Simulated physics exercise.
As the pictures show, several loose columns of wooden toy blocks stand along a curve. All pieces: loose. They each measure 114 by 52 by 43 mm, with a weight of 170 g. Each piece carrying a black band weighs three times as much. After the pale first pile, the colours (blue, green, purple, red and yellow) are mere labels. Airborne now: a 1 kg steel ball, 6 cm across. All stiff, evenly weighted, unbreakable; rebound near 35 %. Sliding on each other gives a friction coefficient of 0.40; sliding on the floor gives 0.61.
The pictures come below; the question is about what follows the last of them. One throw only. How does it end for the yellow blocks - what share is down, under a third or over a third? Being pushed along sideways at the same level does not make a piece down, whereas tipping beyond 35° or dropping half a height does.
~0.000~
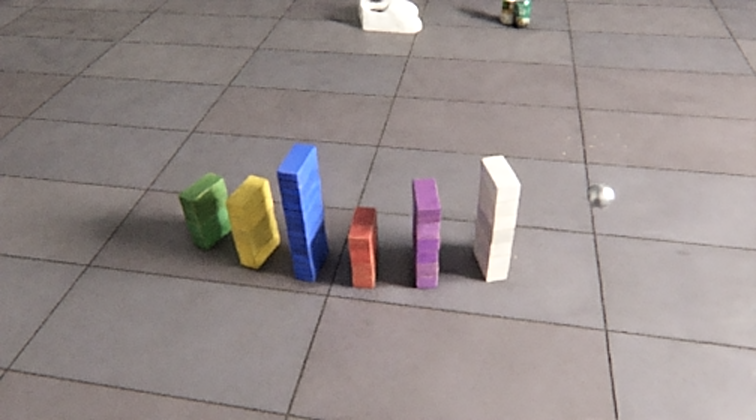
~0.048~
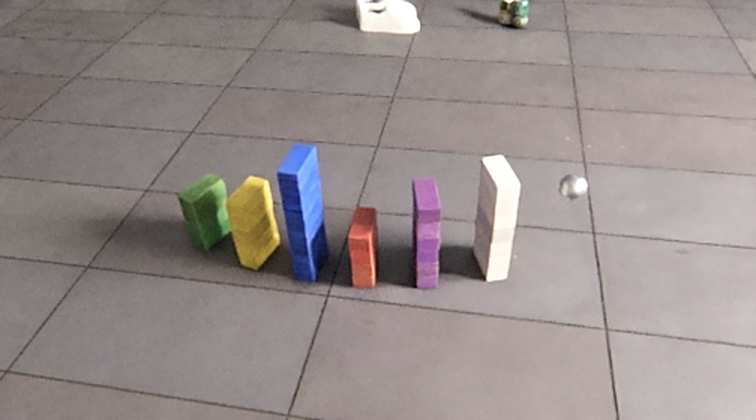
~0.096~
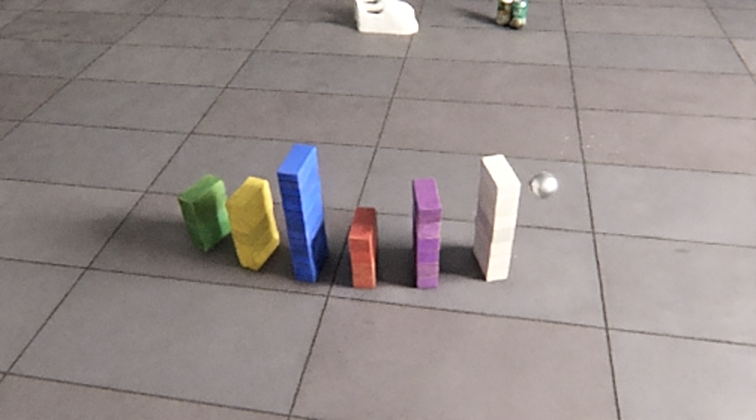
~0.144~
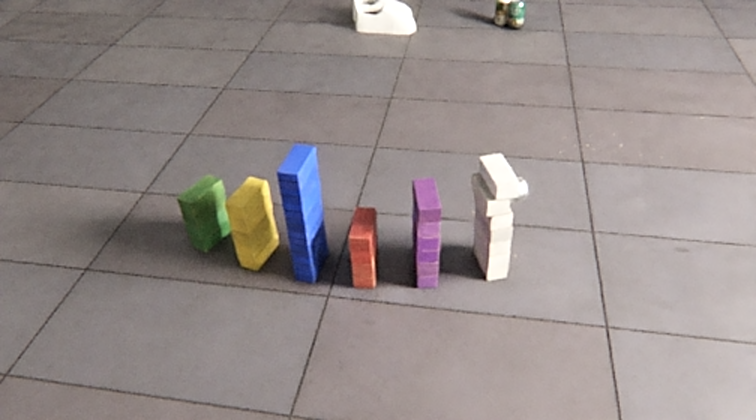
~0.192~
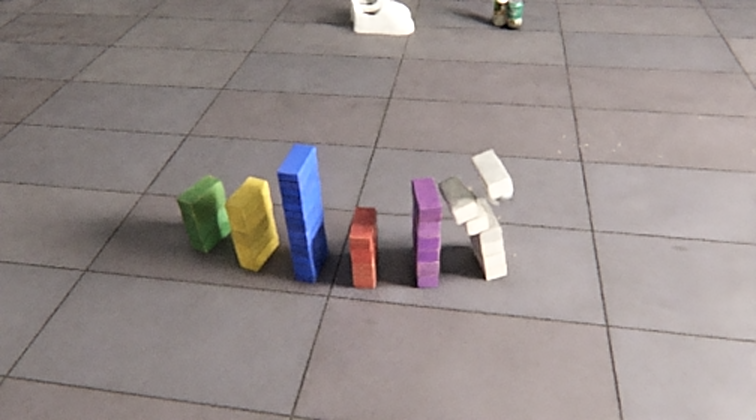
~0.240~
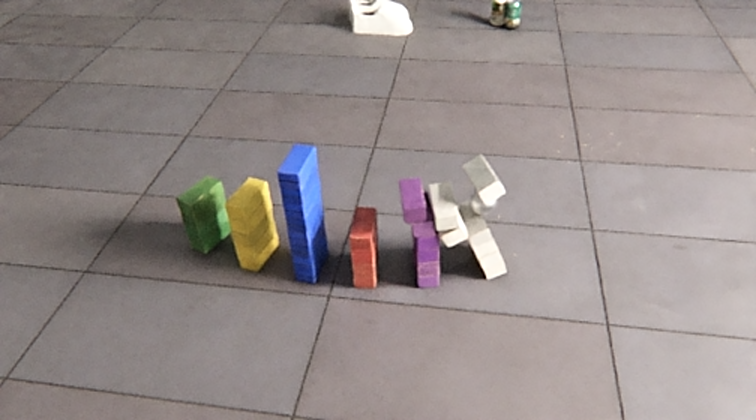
Under a third are down.
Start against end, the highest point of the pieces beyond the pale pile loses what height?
The top ends up some 0 cm lower.
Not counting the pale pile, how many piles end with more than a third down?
1.
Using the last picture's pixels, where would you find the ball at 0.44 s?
It should be near pixel (459, 244).
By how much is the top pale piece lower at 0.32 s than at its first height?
Some 4 centimetres.
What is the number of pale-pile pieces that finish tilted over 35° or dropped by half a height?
That happens to 7 of them.
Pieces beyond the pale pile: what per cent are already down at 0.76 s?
20 per cent.
After 0.32 s, 7 of the pale pile down; none of the 5 yellow blocks down (0 of 27 in all colours); top yellow block unmoved; top purple block 19° from how it stood, 13 mm lower.
After 0.44 s, 7 of the pale pile down; none of the 5 yellow blocks down (3 of 27 in all colours); top yellow block unmoved; top purple block 28° from how it stood, 39 mm lower.
After 0.76 s, 7 of the pale pile down; none of the 5 yellow blocks down (5 of 27 in all colours); top yellow block unmoved; top red block 19° from how it stood.
In the end (1.9 s), 7 of the pale pile down; none of the 5 yellow blocks down (5 of 27 in all colours); top yellow block unmoved; top red block 19° from how it stood. That is 0 per cent. From the last view, middles, top yellow block near (248, 199), top red block near (325, 235).
